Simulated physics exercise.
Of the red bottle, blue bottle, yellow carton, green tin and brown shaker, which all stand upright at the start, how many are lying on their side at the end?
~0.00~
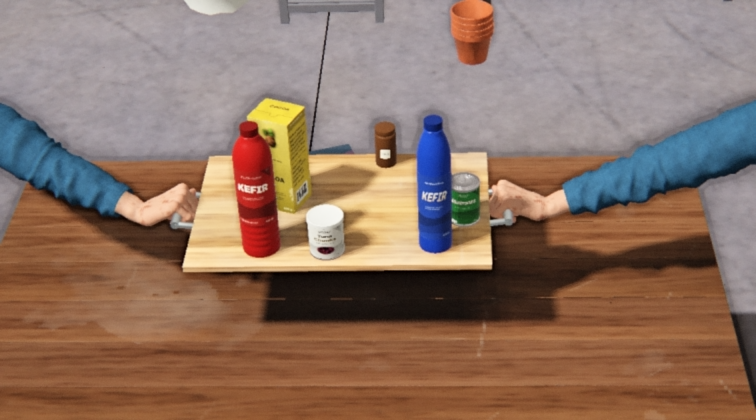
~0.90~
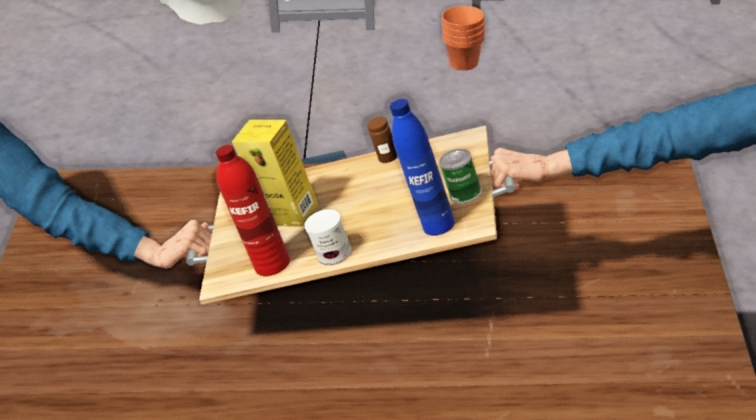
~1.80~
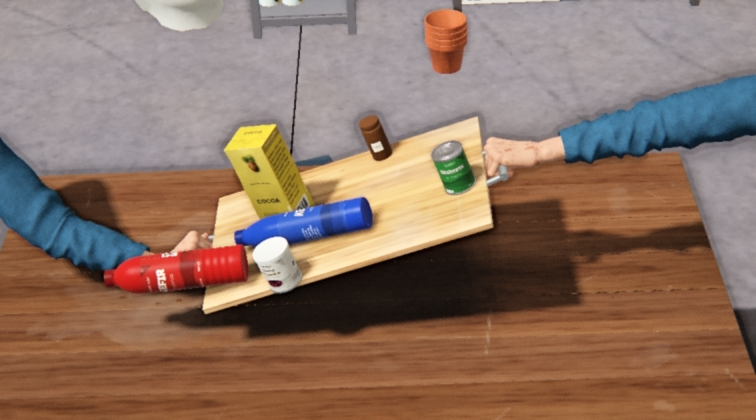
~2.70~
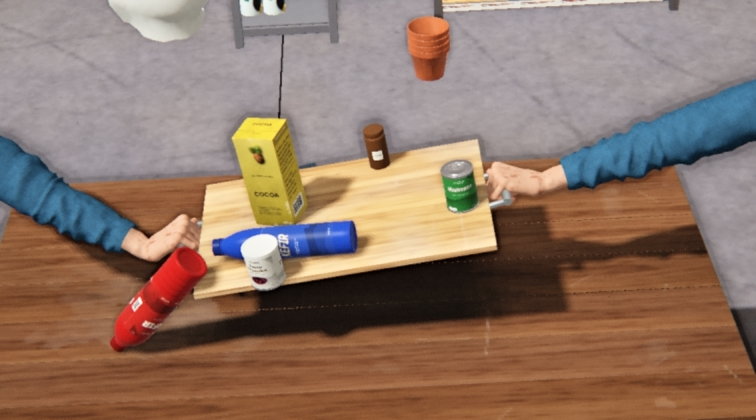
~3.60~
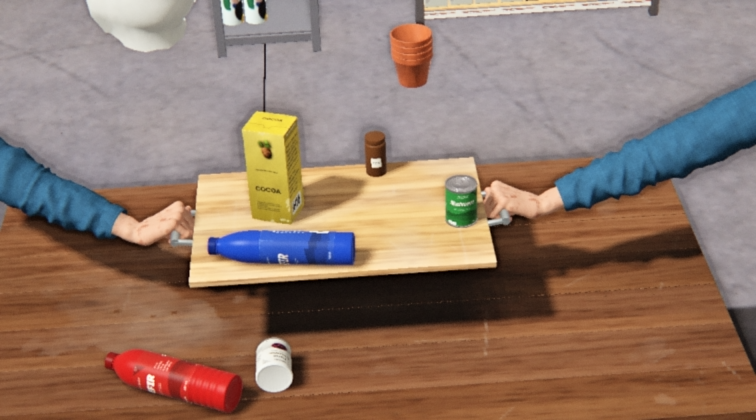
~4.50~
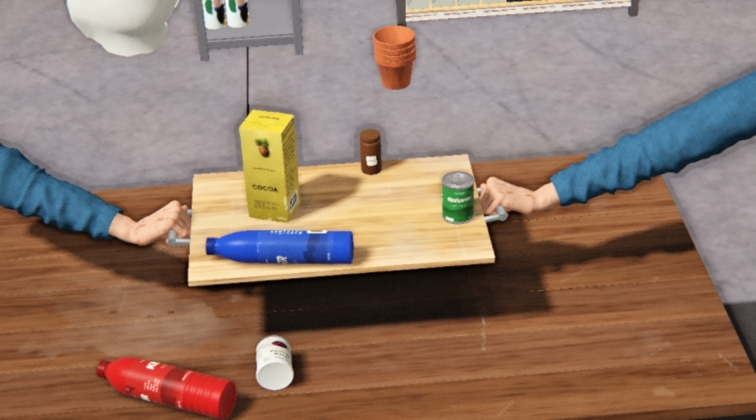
Two of them are lying on their side at the end, the red bottle on the table and the blue bottle on the tray.
